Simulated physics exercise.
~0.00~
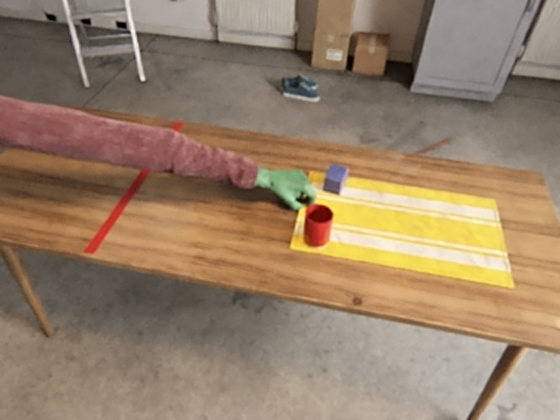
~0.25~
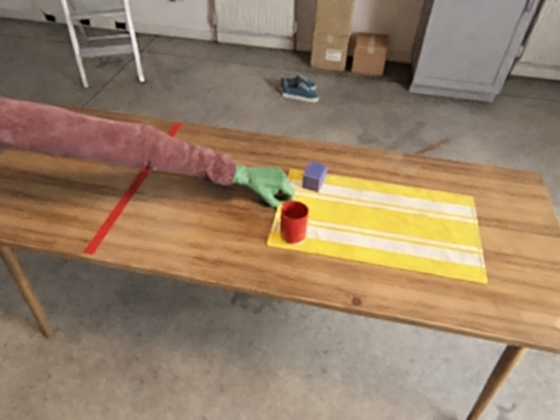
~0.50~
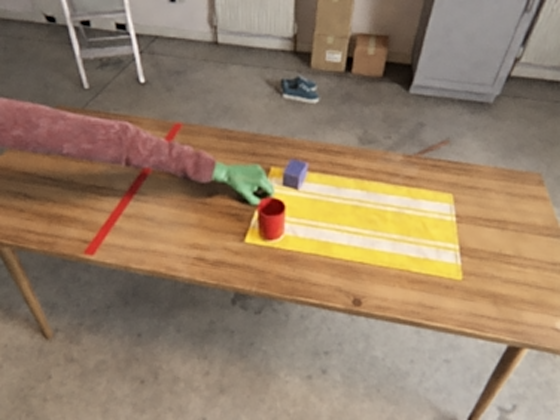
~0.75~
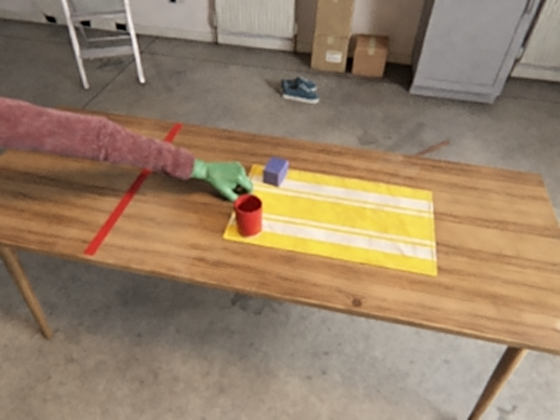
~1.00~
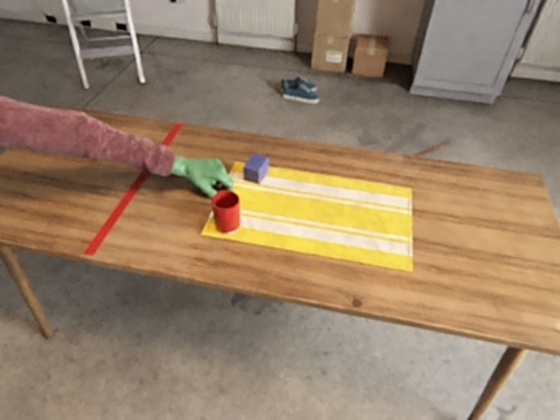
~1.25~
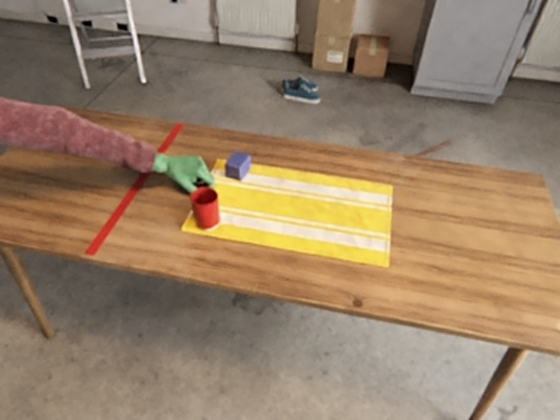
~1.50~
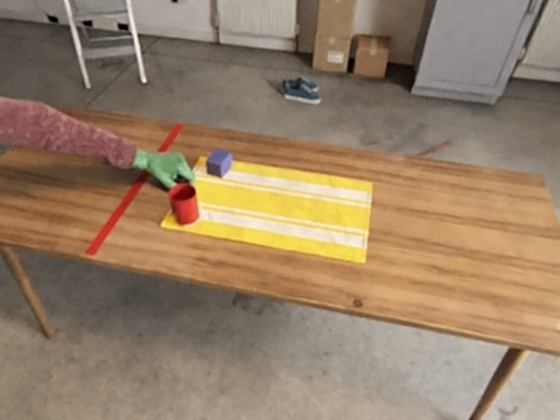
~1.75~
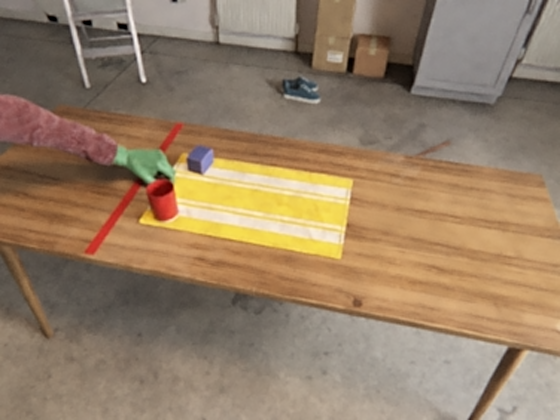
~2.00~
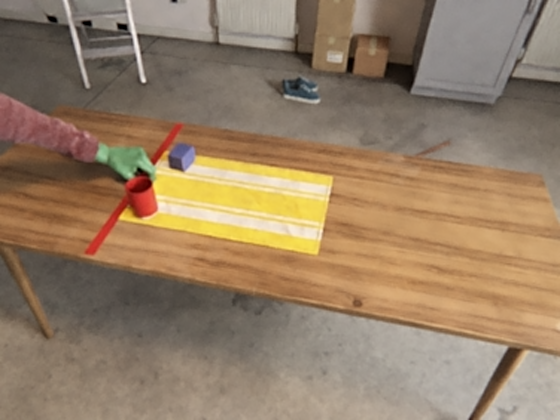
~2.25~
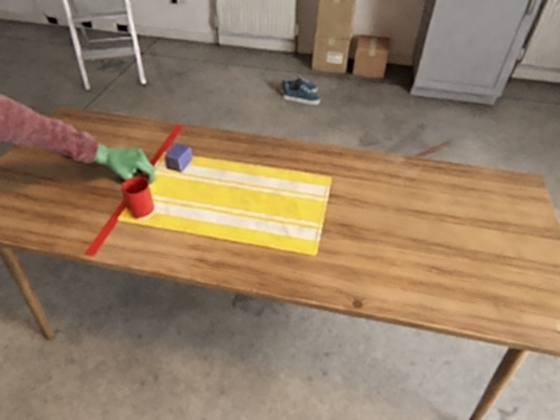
A yellow striped tea towel carrying a red mug and a blue block was pulled steadily left across a wooden table by a green-gloved hand, until its edge reached the red tape and it stopped, with the mug upright and both things still aboard.
